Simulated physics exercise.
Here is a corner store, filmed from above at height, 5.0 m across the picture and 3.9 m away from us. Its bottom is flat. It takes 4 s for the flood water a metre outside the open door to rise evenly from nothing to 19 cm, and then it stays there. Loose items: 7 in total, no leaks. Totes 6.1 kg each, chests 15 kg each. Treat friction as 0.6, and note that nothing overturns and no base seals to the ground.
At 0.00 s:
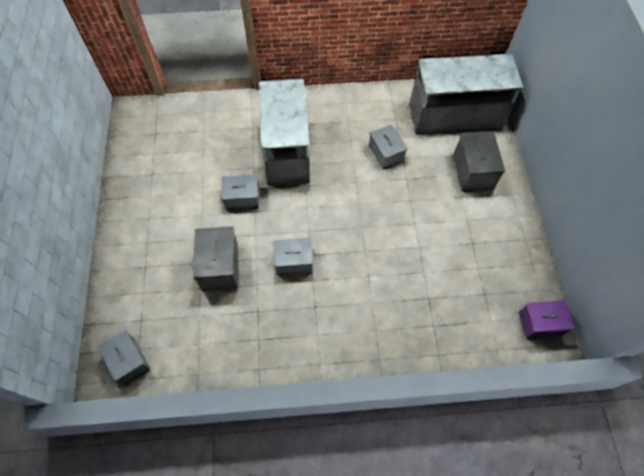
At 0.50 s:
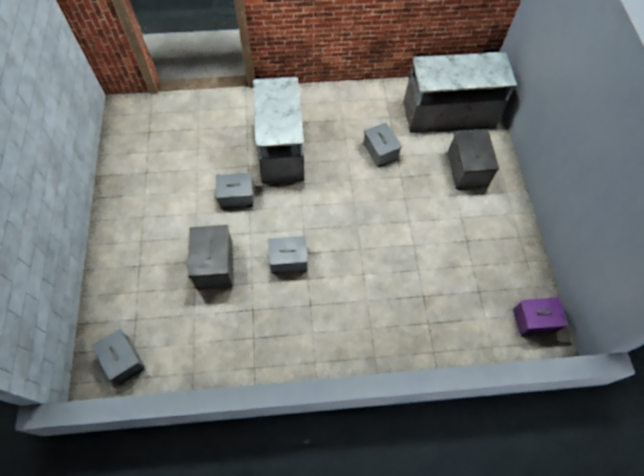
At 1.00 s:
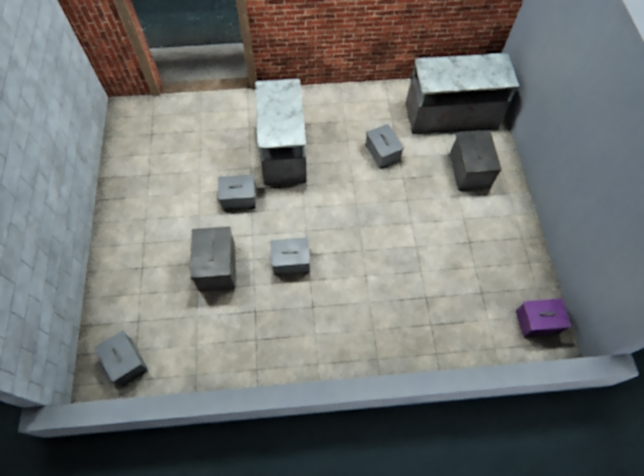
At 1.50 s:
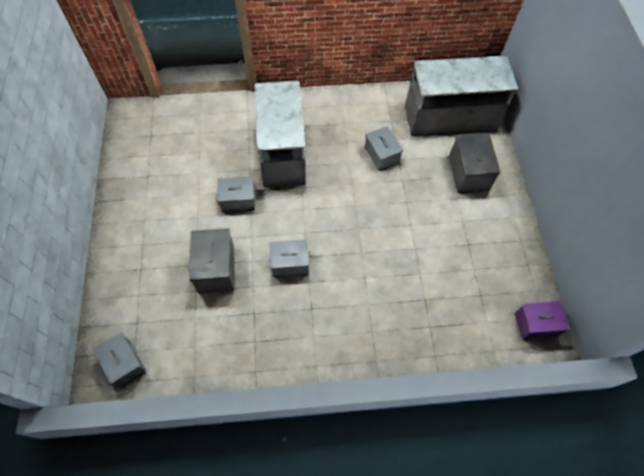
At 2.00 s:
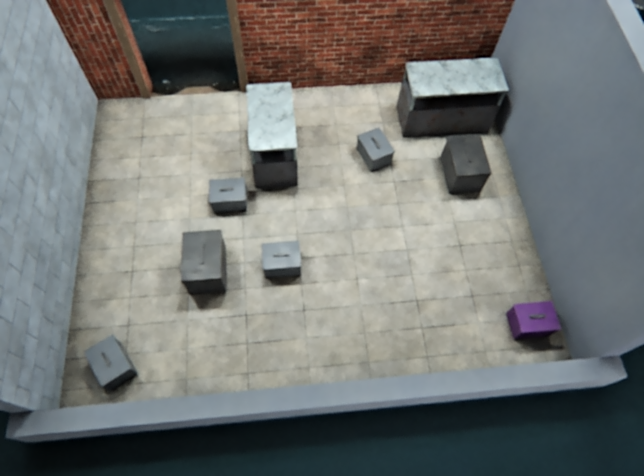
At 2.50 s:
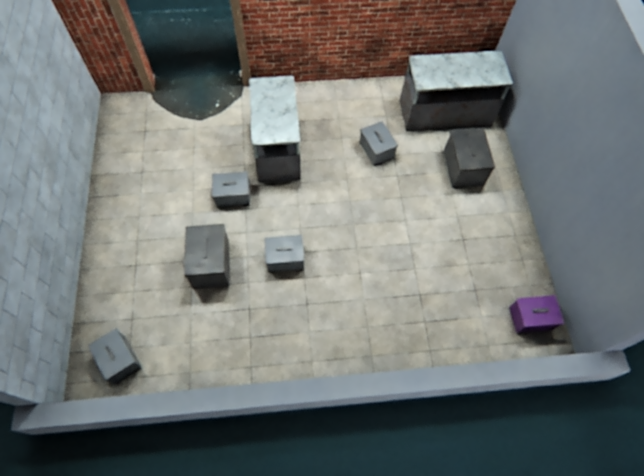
Dark water spread over the ground outside the store, rose in the doorway at the back, and crept a little way onto the tiled floor, while the purple tote and the grey boxes stayed put.
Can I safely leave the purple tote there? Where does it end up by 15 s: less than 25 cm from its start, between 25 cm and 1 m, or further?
Further than 1 m.
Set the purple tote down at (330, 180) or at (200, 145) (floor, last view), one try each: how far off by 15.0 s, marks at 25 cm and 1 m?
The first time it hardly drifts, the second time it wanders far off.
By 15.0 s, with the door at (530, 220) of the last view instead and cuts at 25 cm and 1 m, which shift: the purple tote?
Outcome: The purple tote barely moves.
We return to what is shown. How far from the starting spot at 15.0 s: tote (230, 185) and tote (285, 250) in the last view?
Respectively 250 and 250 centimetres.
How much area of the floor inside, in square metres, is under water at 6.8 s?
12.0 m2.
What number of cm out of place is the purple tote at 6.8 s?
About 0 cm.
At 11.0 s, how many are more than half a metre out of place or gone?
I get 5.
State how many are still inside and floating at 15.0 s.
Answer: 7.
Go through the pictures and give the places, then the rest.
The purple tote at (550, 316), on the bottom; 0.0 m2 under water; 0 of 7 have shifted, in the first picture.
The purple tote at (544, 313), on the bottom; water covers 0.0 m2; 0 of 7 have shifted, in the second picture.
The purple tote at (547, 314) rests on the ground; 0.0 m2 under water; 0 of 7 have shifted, in the third picture.
The purple tote at (546, 317), on the bottom; 0.0 m2 under water; 0 of 7 have shifted, in the fourth picture.
The purple tote at (537, 317), on the bottom; water covers 0.0 m2; 0 of 7 have shifted, in the fifth picture.
The purple tote at (540, 311) rests on the ground; 0.4 m2 under water; 0 of 7 have shifted, in the sixth picture.
After 3.5 s the purple tote is near (540, 311), 0.0 m from its start, aground; 0 afloat.
After 6.8 s the purple tote is near (540, 311), 0.0 m from its start, aground; 1 afloat.
After 11.0 s the purple tote is near (536, 248), 0.7 m from its start, afloat; 4 afloat.
After 15.0 s the purple tote is near (463, 122), 2.4 m from its start, afloat; 7 afloat.
